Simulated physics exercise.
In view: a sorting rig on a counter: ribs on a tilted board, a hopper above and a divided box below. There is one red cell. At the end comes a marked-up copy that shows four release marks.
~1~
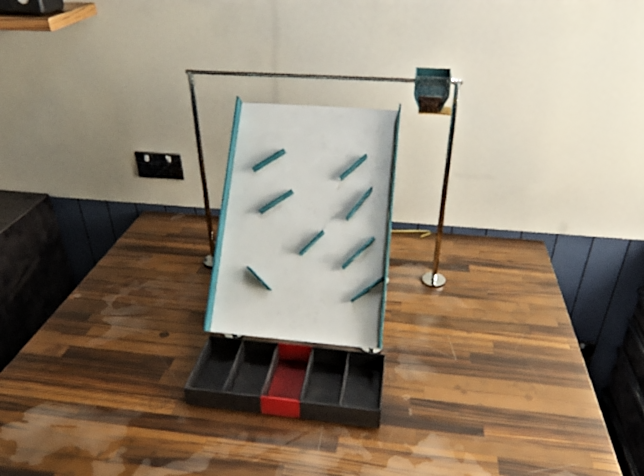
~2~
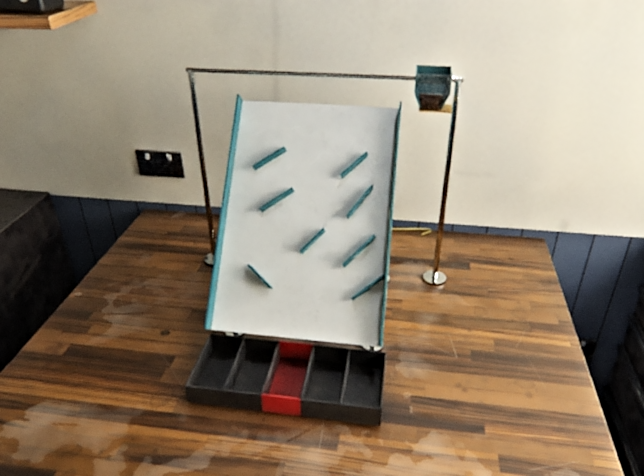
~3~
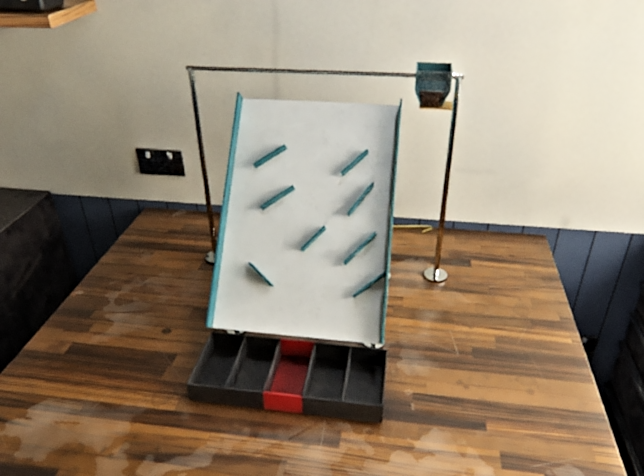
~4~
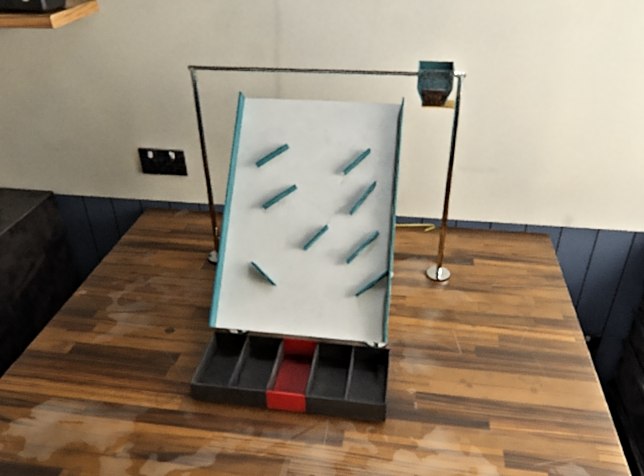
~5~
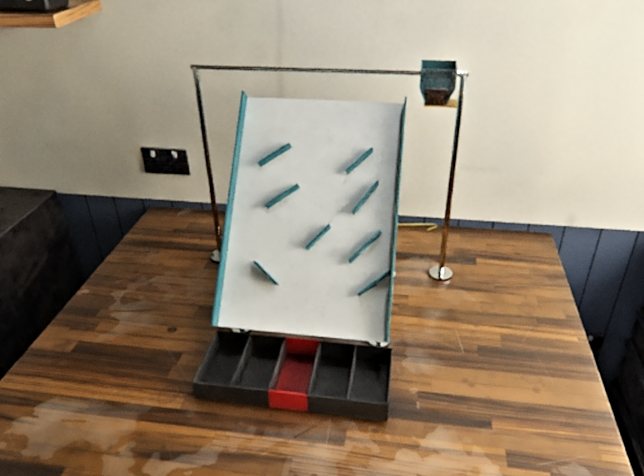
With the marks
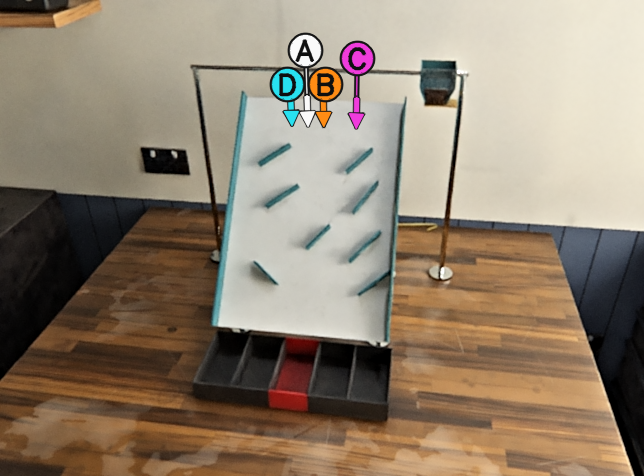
Nothing on the rig moved as the view shifted very slightly, showing a white tilted board with small teal ribs, a little hopper up at the right, and a black divided box with one red cell below.
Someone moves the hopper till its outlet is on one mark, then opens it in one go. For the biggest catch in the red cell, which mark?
C.
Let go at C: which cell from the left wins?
The third from the left.
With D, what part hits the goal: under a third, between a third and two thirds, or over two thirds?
Under a third.
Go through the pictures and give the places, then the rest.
In the first frame, hopper near (431, 101), allspice berries, door shut.
In the second frame, ribs (252, 167) to (285, 147), (341, 175) to (367, 152), (260, 209) to (292, 188).
In the third frame, ribs (348, 214) to (373, 182), (301, 249) to (325, 226), (344, 263) to (376, 232).
In the fourth frame, ribs (251, 262) to (274, 284), (355, 295) to (388, 271).
In the fifth frame, red cell near (288, 400), number 3 of 5 from the left.
On the marked copy, mark A meets the board at (307, 120); mark B meets the board at (323, 121); mark C meets the board at (356, 122); mark D meets the board at (291, 120).
With A, close to a third in the red cell, close to a third in other cells, close to a third outside the box.
With B, close to a third in the red cell, close to a quarter in other cells, close to a third outside the box.
With C, close to two thirds in the red cell, close to a quarter in other cells, a small share outside the box.
With D, close to a quarter in the red cell, close to a third in other cells, close to half outside the box.
